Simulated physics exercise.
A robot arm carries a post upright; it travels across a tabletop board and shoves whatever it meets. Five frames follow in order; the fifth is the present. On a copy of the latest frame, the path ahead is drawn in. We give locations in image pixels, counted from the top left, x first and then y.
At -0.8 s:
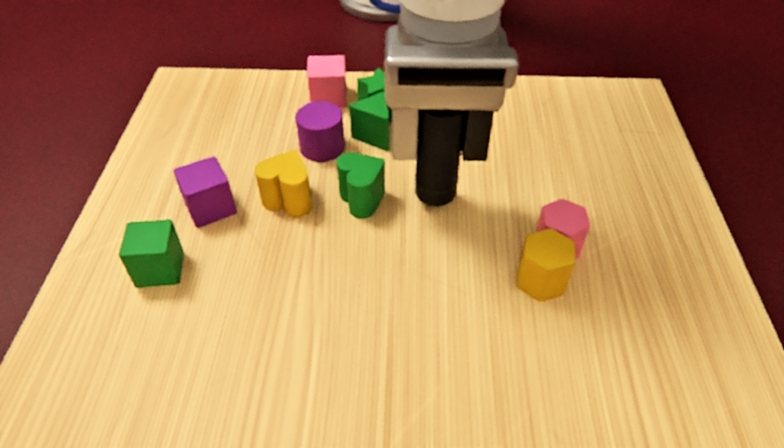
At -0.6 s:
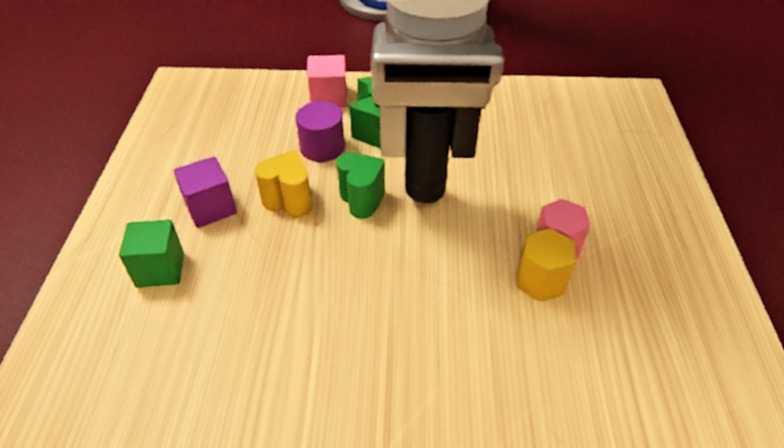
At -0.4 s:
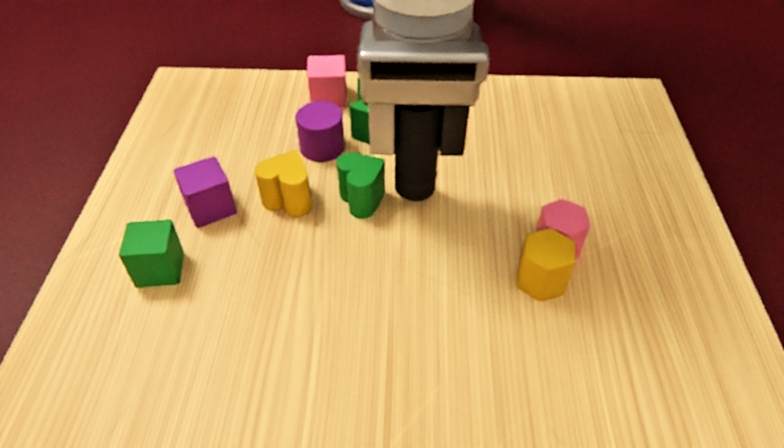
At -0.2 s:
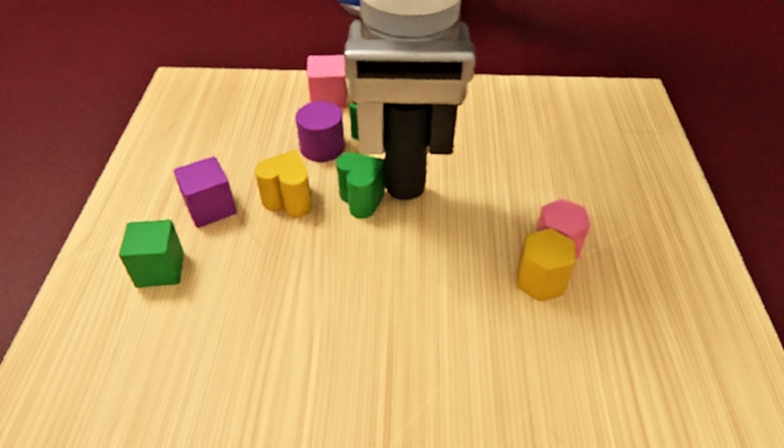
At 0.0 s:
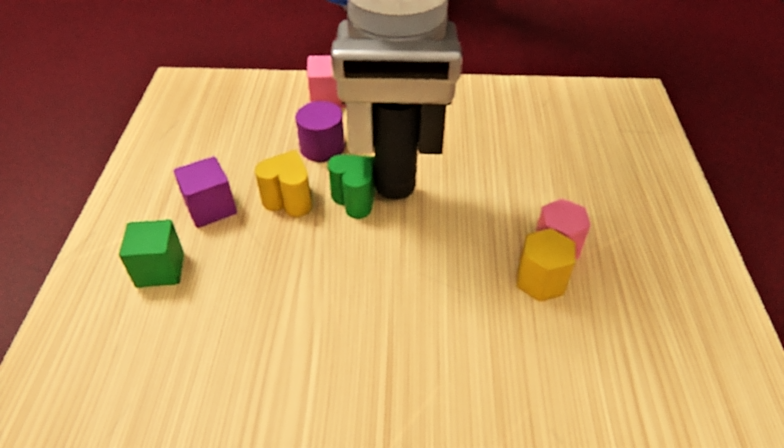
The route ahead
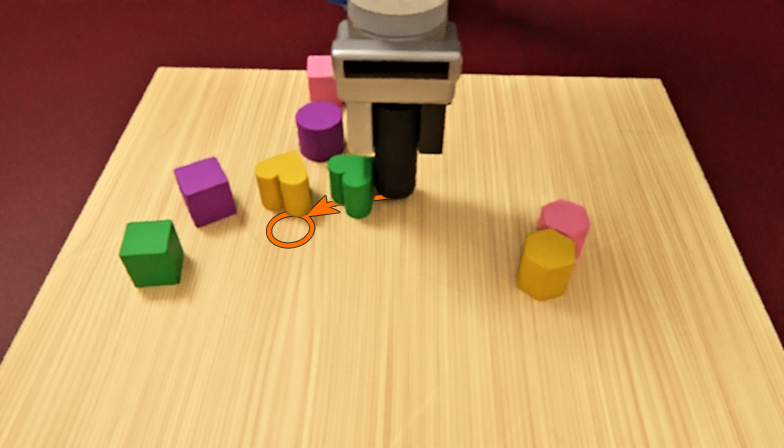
A robotic arm with a black post slides left across a wooden table of coloured blocks, nudging the green heart-shaped block slightly.
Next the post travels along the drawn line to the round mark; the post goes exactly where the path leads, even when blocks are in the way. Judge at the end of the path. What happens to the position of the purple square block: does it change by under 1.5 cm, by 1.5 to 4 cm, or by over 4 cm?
The answer is under 1.5 cm.
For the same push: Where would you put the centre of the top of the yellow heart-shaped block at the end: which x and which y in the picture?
Most likely (255, 173).
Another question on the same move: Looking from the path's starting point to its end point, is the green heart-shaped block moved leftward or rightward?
That's a shift to the left.
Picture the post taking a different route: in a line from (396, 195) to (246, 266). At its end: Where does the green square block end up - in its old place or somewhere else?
That block is going to be left alone.
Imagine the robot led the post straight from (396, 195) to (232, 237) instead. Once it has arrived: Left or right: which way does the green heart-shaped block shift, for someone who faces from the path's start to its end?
It goes toward the left-hand side.
Path on the board, from (396, 195) over (358, 200) and (320, 208) to (291, 229).
The first path, step by step. One third of the way, post at (356, 191); yellow heart-shaped block at (270, 171), turned 30° clockwise; green heart-shaped block at (316, 179), turned 30° anticlockwise.
Two thirds of the way, post at (318, 199); yellow heart-shaped block at (256, 173), turned 60° clockwise; green heart-shaped block at (279, 195), turned 55° anticlockwise.
At the end, post at (289, 220); purple square block in place; yellow heart-shaped block at (255, 173), turned 65° clockwise; green heart-shaped block at (246, 216), turned 45° anticlockwise.
